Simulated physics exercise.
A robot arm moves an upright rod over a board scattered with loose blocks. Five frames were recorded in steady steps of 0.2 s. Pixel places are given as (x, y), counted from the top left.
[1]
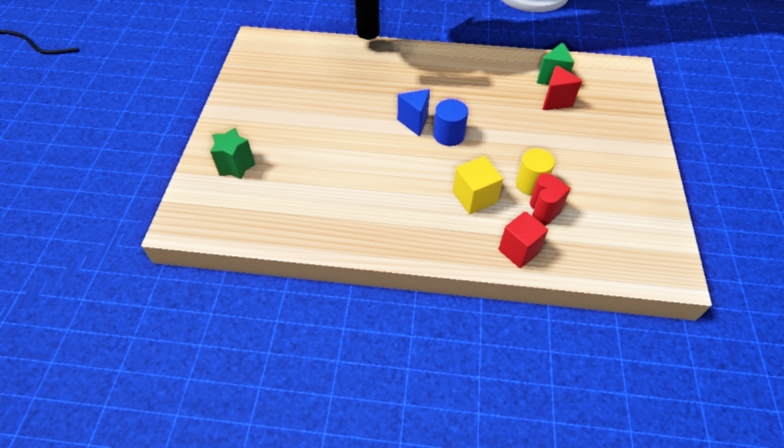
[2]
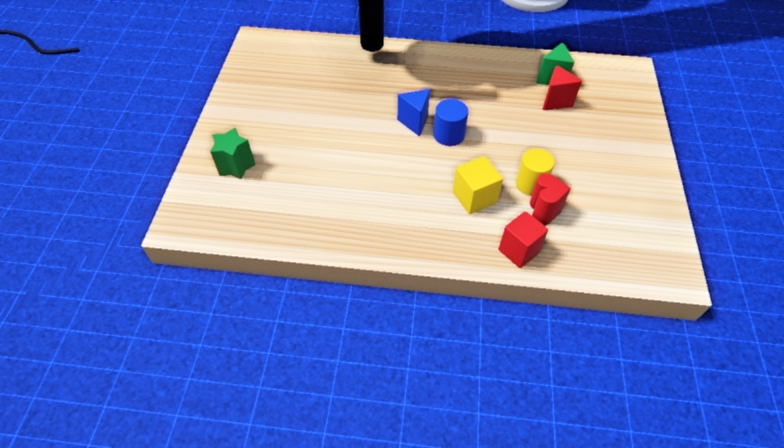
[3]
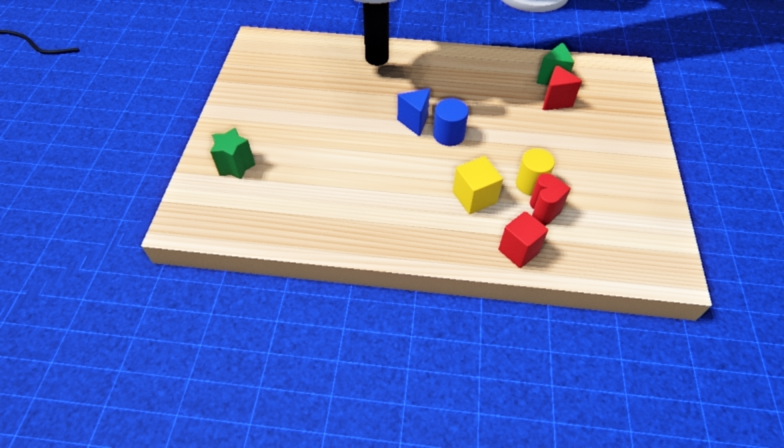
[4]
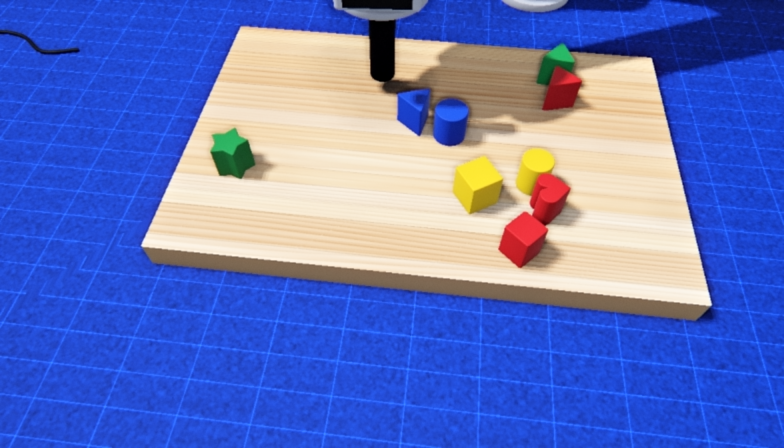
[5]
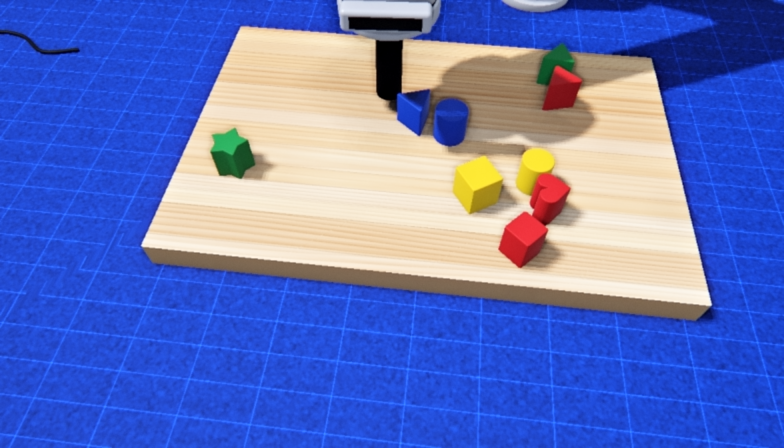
The clip opens on a wooden board scattered with red, yellow, blue and green blocks, with a dark upright rod at its far edge. The rod moves steadily toward the viewer and slightly right, nearing the blue triangle as the white arm above comes into view, while the blocks stay put.
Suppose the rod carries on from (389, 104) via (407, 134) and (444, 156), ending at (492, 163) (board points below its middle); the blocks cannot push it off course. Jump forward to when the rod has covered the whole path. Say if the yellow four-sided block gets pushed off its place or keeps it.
It holds its position.
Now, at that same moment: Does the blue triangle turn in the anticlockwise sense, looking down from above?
Answer: Yes.
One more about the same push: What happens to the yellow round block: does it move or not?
It is still where it was.
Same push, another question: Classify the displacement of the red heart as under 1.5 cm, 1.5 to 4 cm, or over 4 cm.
I reckon it covers less than 1.5 cm.
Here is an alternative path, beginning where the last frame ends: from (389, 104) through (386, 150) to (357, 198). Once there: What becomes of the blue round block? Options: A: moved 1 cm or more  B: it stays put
Answer: B.
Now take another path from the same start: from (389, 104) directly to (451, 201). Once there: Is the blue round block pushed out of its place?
Short answer: Yes.
The first path, step by step. One third of the way, rod at (408, 122); blue triangle at (433, 114), turned 45° anticlockwise; blue round block at (462, 111).
Two thirds of the way, rod at (446, 144); blue triangle at (474, 132), turned 75° anticlockwise; blue round block at (481, 113).
At the end, rod at (495, 152); blue triangle at (523, 136), turned 90° anticlockwise; blue round block at (485, 113); yellow four-sided block unmoved; yellow round block unmoved; red heart unmoved.
